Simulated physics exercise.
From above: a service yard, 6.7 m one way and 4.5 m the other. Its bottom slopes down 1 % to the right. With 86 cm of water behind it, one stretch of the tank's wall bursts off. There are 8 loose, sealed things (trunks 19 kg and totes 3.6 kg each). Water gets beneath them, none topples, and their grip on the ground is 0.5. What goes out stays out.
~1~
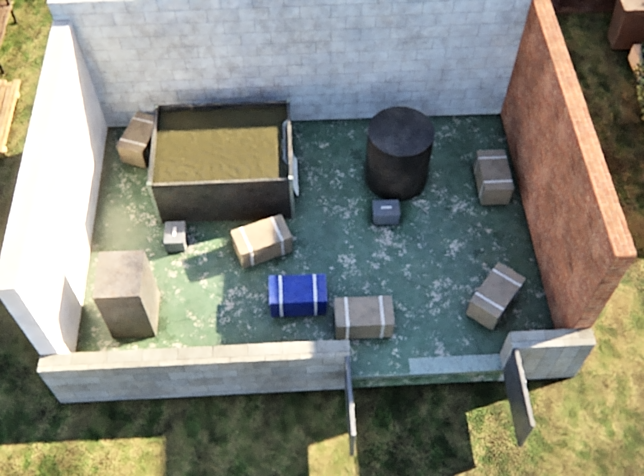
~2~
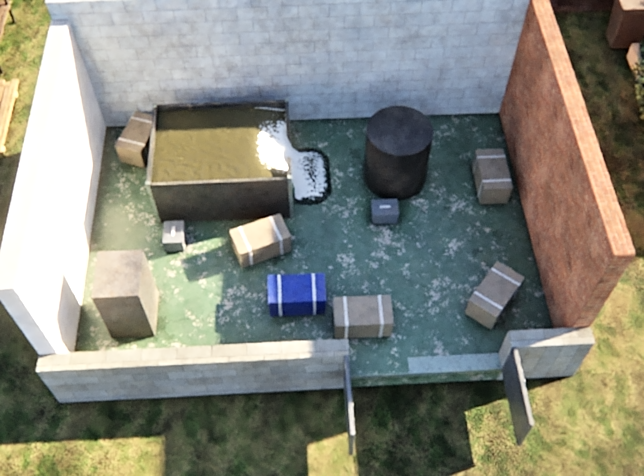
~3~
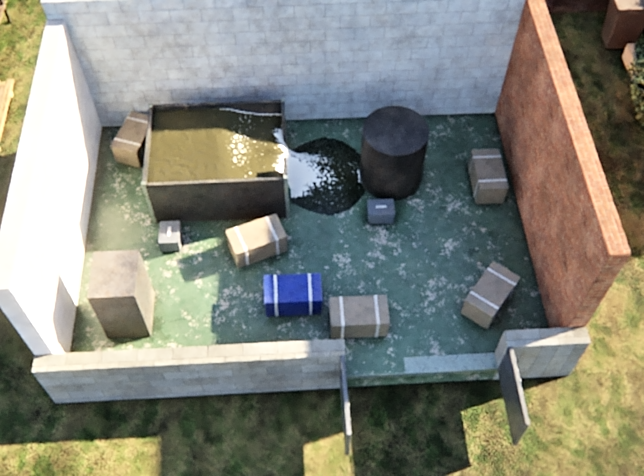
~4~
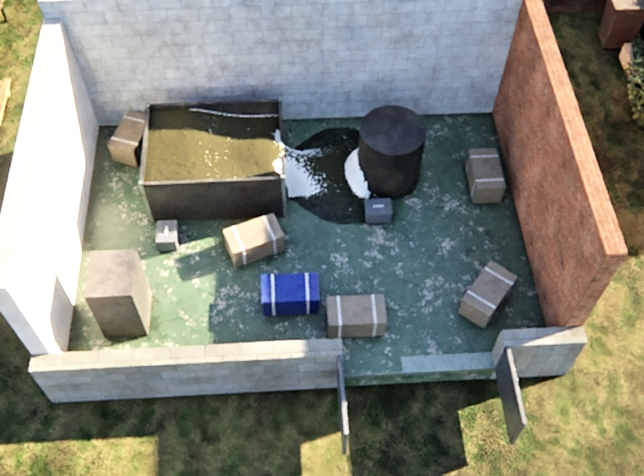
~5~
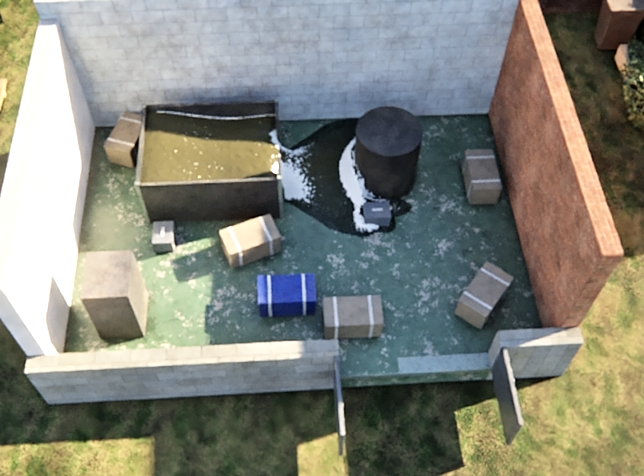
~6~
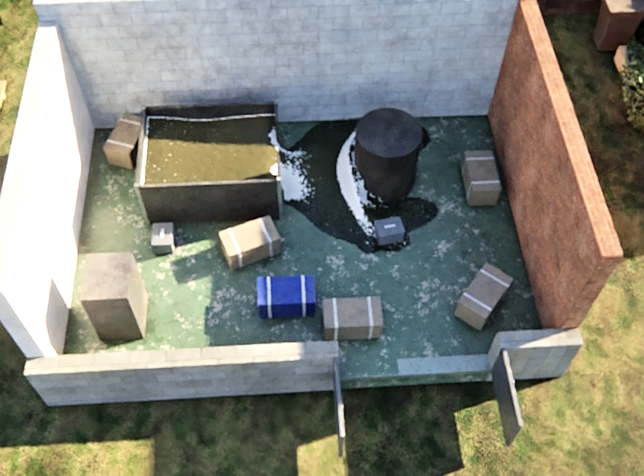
At the start, an open tank of murky water stands in a walled yard scattered with trunks and boxes. Water bursts through its right side and spreads in a dark, foaming sheet around the black cylinder. The small grey box beside it then shifts slightly, while the blue trunk stays put.
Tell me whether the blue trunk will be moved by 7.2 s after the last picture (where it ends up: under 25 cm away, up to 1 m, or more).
Blue trunk holds its place.
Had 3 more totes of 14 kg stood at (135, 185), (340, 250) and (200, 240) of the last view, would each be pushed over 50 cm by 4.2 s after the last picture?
In that order: Under, less, short of it.
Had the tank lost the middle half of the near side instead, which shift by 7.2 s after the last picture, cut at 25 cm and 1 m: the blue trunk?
Then the blue trunk travels far.
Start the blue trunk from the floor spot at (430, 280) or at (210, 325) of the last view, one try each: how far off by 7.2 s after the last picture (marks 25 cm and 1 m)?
In that order: It travels far; it holds its place.
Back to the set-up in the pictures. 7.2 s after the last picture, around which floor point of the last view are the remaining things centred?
At about (254, 269).
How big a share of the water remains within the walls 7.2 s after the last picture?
Some 68 per cent remains.
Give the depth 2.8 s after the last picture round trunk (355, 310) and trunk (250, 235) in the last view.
About 3 and 0 cm.
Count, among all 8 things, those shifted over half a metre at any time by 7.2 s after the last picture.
That makes 4.
Then, 0.9 s after the last picture the blue trunk is near (286, 290), 0.0 m from its start, aground; 0 of 8 are out; 0 afloat.
Then, 2.8 s after the last picture the blue trunk is near (286, 290), 0.0 m from its start, aground; 1 of 8 are out; 1 afloat.
Then, 4.8 s after the last picture the blue trunk is near (286, 290), 0.0 m from its start, aground; 1 of 8 are out; 2 afloat.
Then, 7.2 s after the last picture the blue trunk is near (286, 290), 0.0 m from its start, aground; 2 of 8 are out; 2 afloat.
